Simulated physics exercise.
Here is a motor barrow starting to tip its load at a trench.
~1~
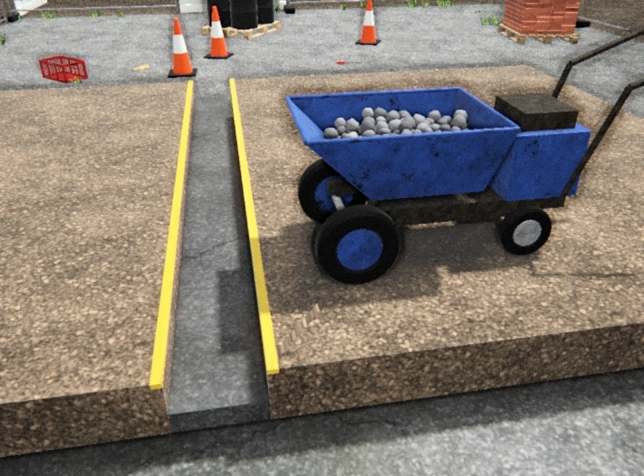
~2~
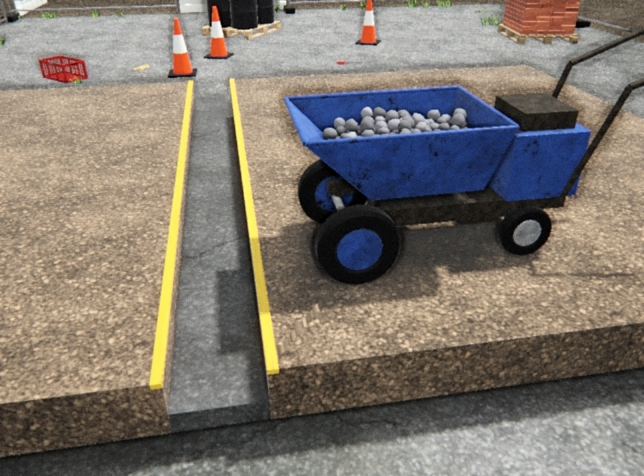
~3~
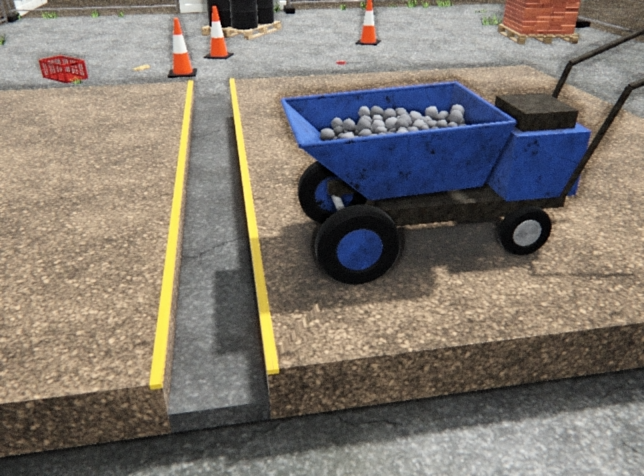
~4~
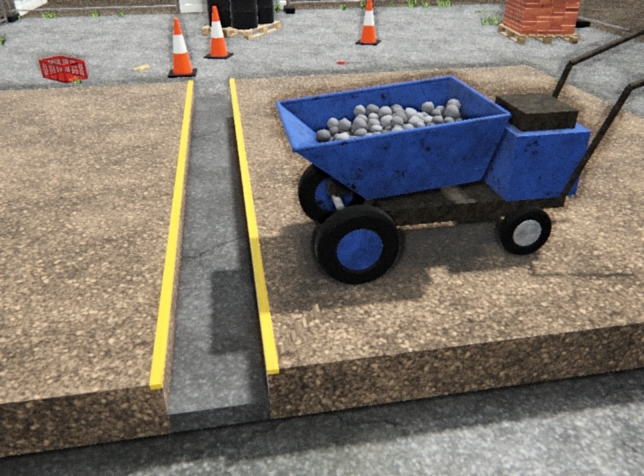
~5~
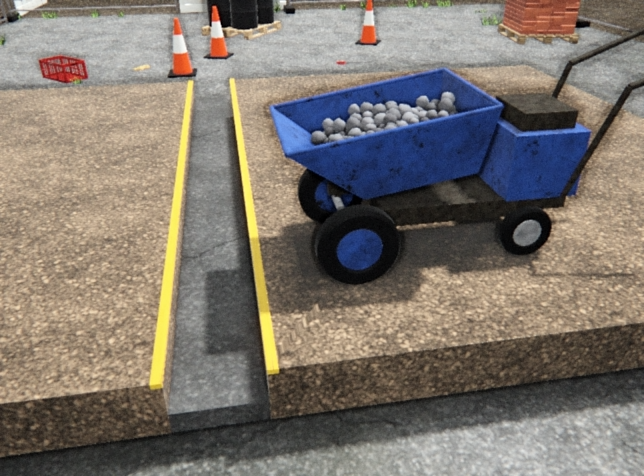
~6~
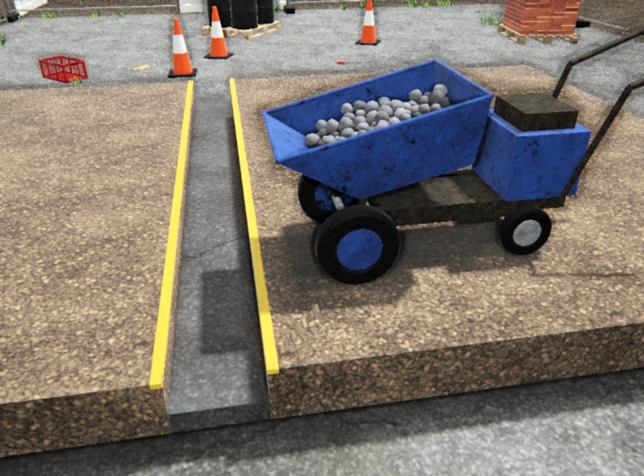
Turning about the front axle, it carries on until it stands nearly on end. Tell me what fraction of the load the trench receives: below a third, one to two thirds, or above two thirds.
Way I see it, the trench ends up with upwards of two thirds of the load.
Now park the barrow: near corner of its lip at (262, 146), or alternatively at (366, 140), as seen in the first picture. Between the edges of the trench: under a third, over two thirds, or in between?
Okay, the first stop comes out as the middle third and the second as more than two thirds.
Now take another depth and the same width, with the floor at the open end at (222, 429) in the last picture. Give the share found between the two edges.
The share would be around 100 per cent.
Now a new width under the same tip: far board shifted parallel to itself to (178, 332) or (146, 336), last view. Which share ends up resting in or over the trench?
Estimated share: Try 1 approx. 80 in a hundred, try 2 approx. 100 in a hundred.
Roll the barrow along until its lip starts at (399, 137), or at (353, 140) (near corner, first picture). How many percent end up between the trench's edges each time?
50 %, then 90 %.
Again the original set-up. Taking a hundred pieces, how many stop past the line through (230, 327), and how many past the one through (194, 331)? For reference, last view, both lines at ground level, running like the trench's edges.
In order: 80 percent, then 40 percent.
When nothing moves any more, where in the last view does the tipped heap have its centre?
Near (205, 278).
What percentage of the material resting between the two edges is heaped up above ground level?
I'd estimate around 10 %.
Just after the last frame, skip tipped well over; every one in the skip.
A moment on, skip tipped steeply; the larger part in the skip; roughly a quarter in or heaped over the trench; just a few beyond it; just a few falling.
Further on, skip tipped right over; just a few in the skip; the larger part in or heaped over the trench; about a tenth beyond it.
When it is over, skip tipped right over; almost all in or heaped over the trench; about a tenth beyond it.
